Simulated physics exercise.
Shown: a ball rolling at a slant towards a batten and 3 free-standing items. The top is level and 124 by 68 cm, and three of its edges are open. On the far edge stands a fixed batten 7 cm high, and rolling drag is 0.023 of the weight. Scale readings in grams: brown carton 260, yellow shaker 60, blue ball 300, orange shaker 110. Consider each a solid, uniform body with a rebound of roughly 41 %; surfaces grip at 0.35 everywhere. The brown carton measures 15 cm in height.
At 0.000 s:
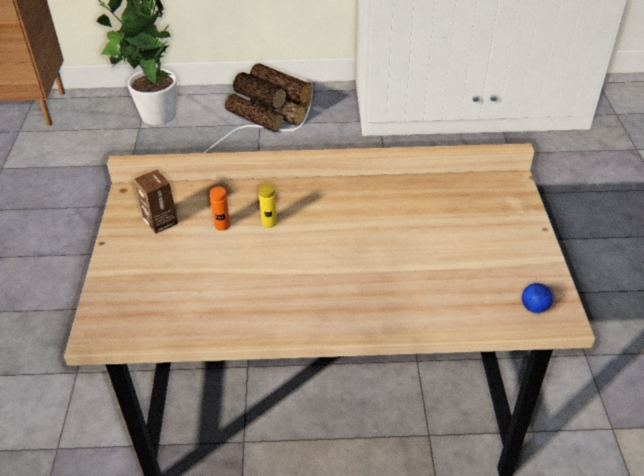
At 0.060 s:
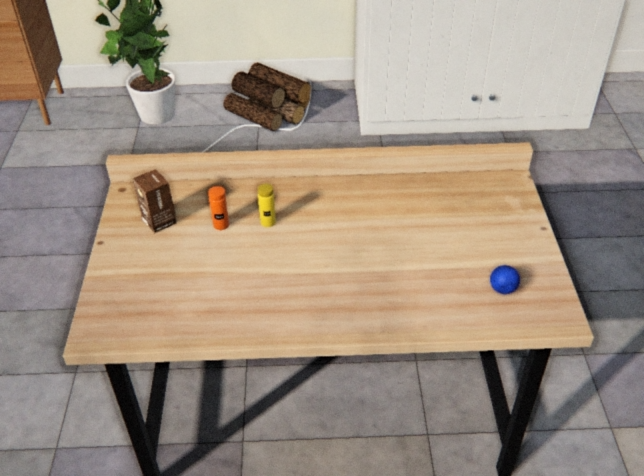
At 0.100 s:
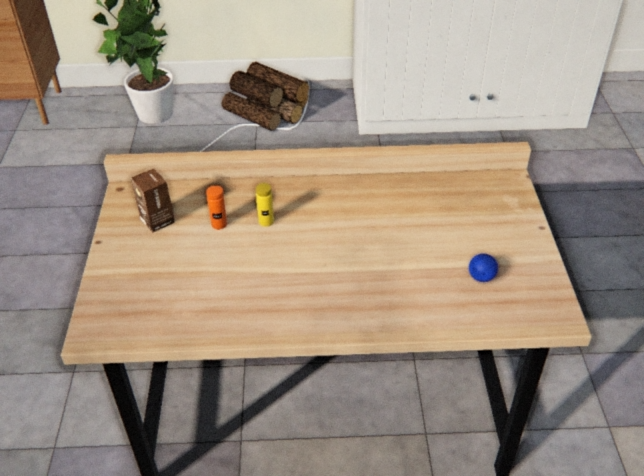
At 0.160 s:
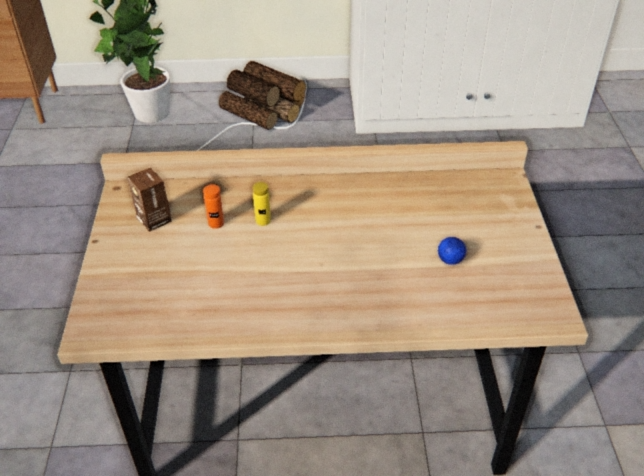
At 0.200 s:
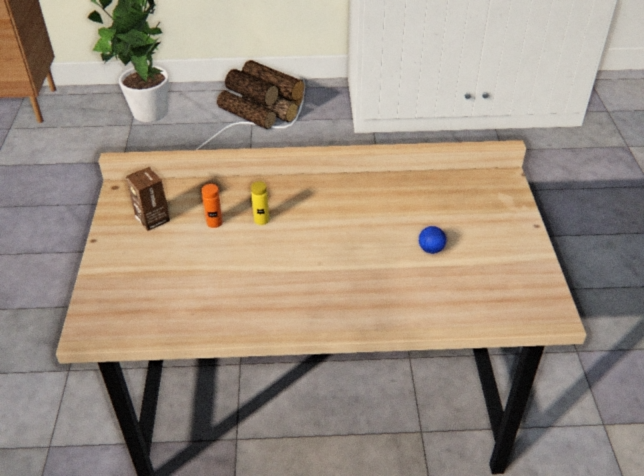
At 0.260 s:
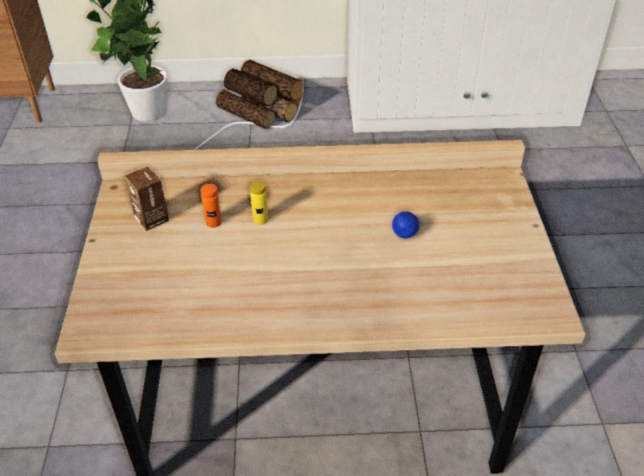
A blue ball rolls across a pale wooden table with black legs, seen from above and in front, in a room with grey floor tiles, a potted plant, stacked logs and a white cabinet behind. A brown carton, an orange shaker and a yellow shaker stand at the back left. From the right, the ball moves leftward and towards the raised back edge, while the view shifts very slightly.
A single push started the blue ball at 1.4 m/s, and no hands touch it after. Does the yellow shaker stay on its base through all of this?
Yes.
By 0.46 s, blue ball near (328, 181).
By 0.66 s, blue ball near (271, 182).
By 0.96 s, blue ball near (190, 196).
By 1.36 s, blue ball near (146, 194); brown carton 4 cm from its spot.
When it is over (2.7 s), not toppled but over 4 cm from the start, brown carton; the other 2 within 4 cm of the start. End places, in pixels of the last picture, yellow shaker near (259, 203).
